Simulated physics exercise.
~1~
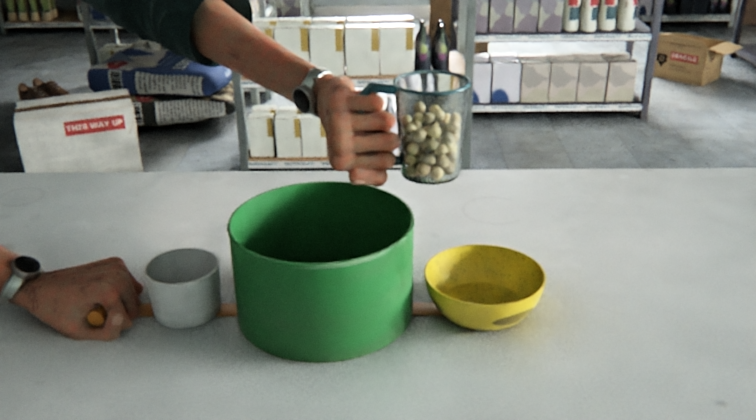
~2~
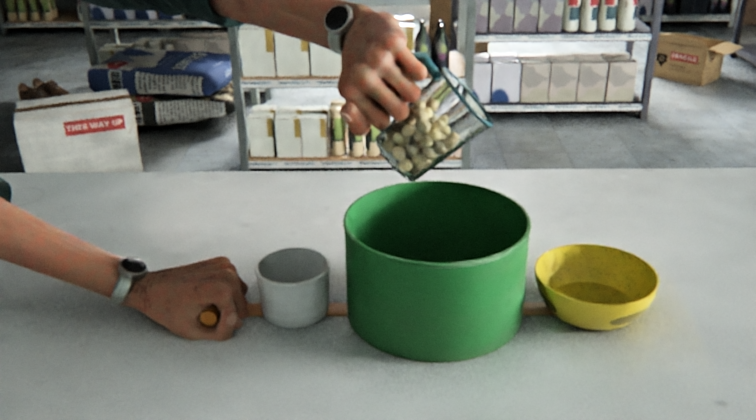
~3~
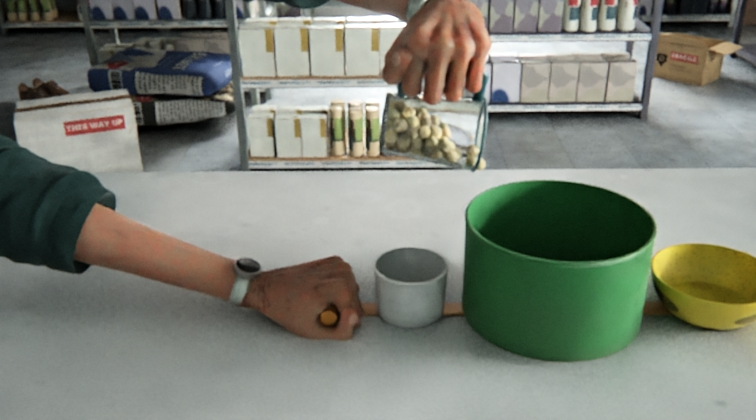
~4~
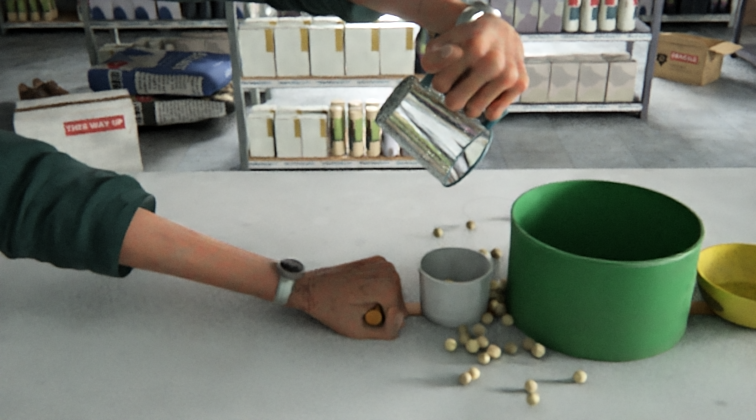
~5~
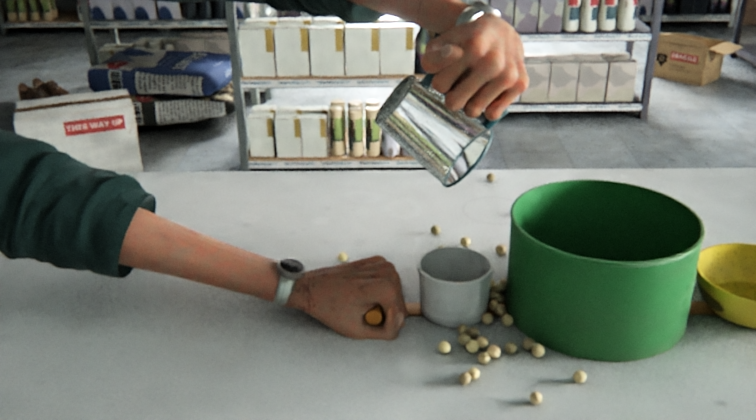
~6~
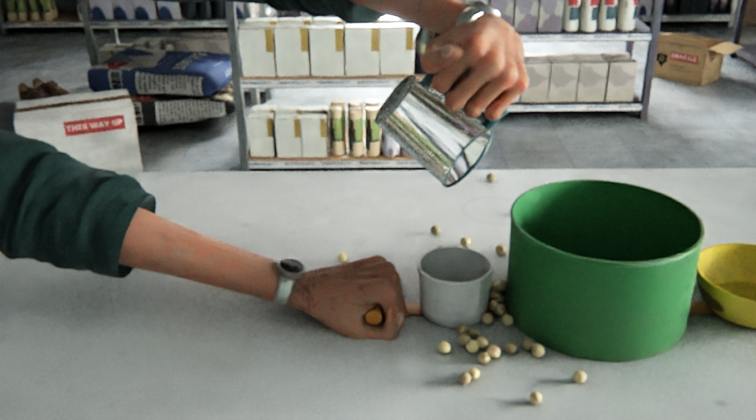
A hand tips nuts from a cup as joined containers slide right, scattering most outside.
